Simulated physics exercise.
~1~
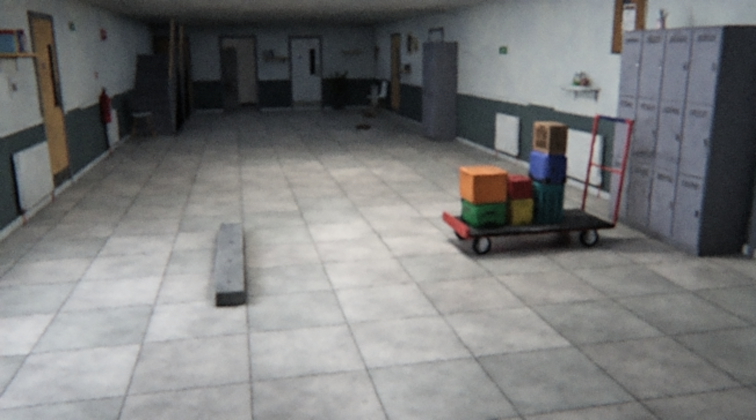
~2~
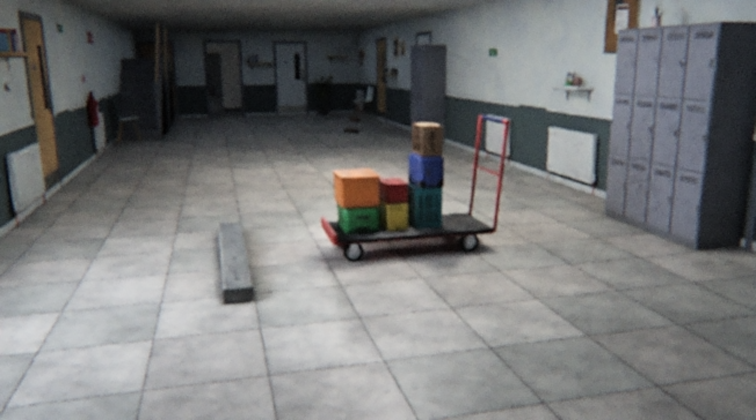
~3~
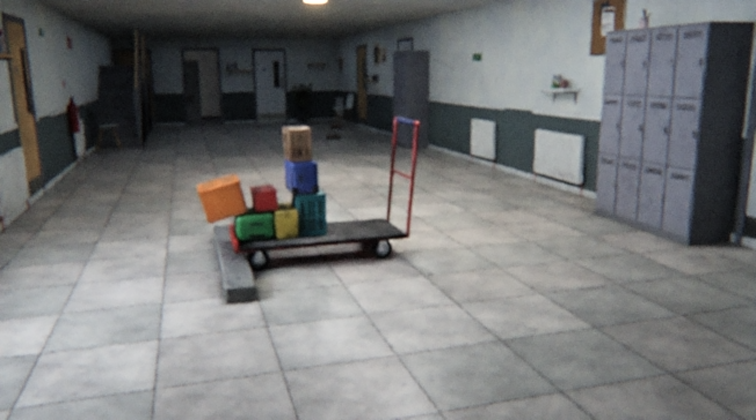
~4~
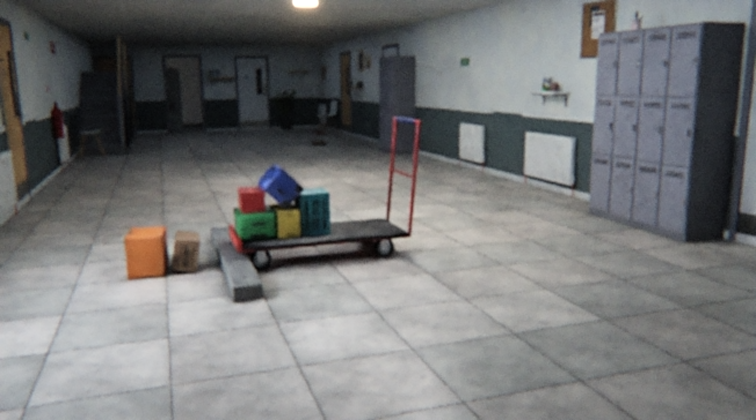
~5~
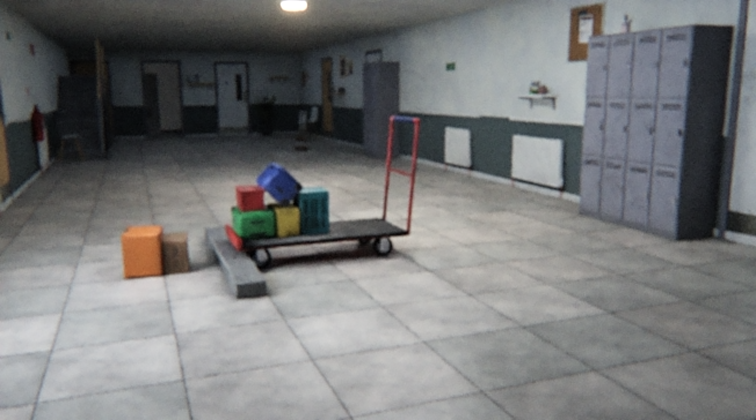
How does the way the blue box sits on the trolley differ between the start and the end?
At the start the blue box sits upright in the stack, and at the end it is leaning at a tilt on the load.
